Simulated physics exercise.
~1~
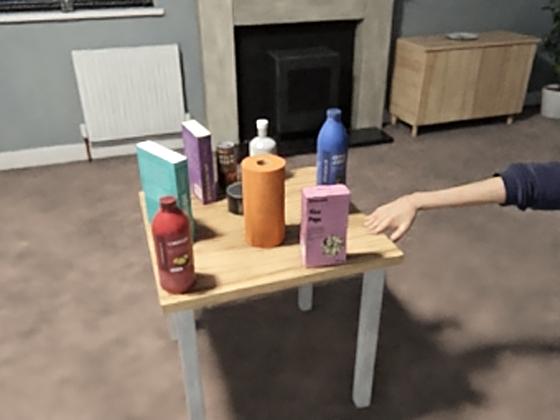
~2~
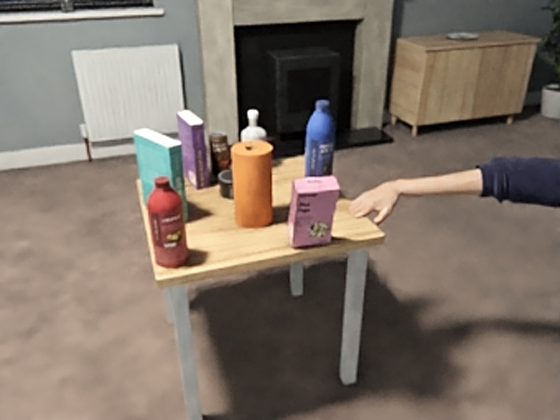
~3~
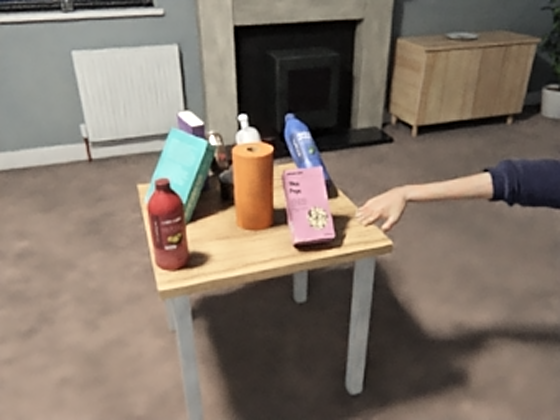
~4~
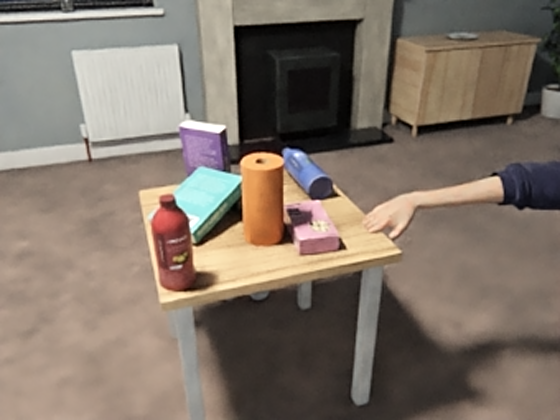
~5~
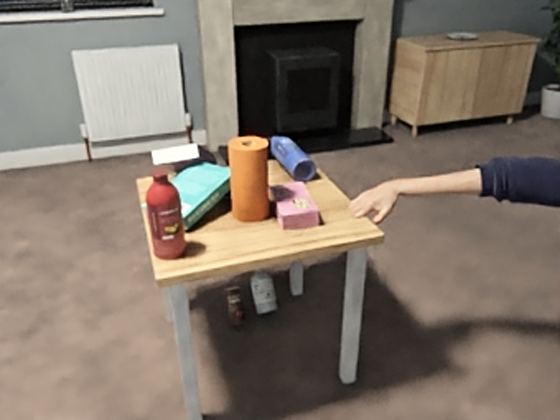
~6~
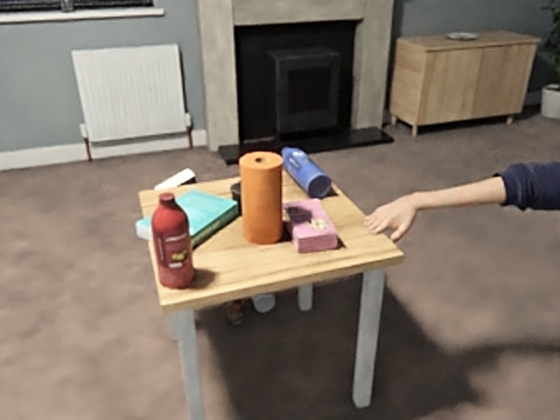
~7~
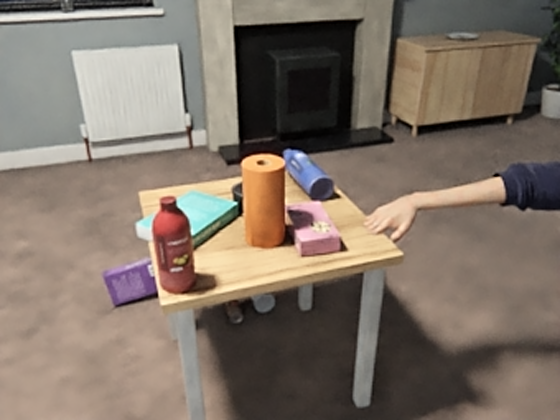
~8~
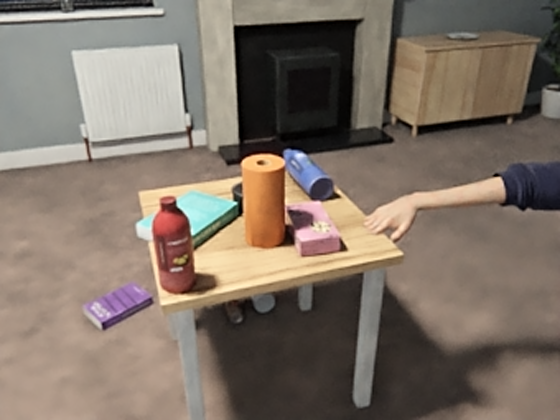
A hand jerks the table, toppling several items, and three drop to the floor.
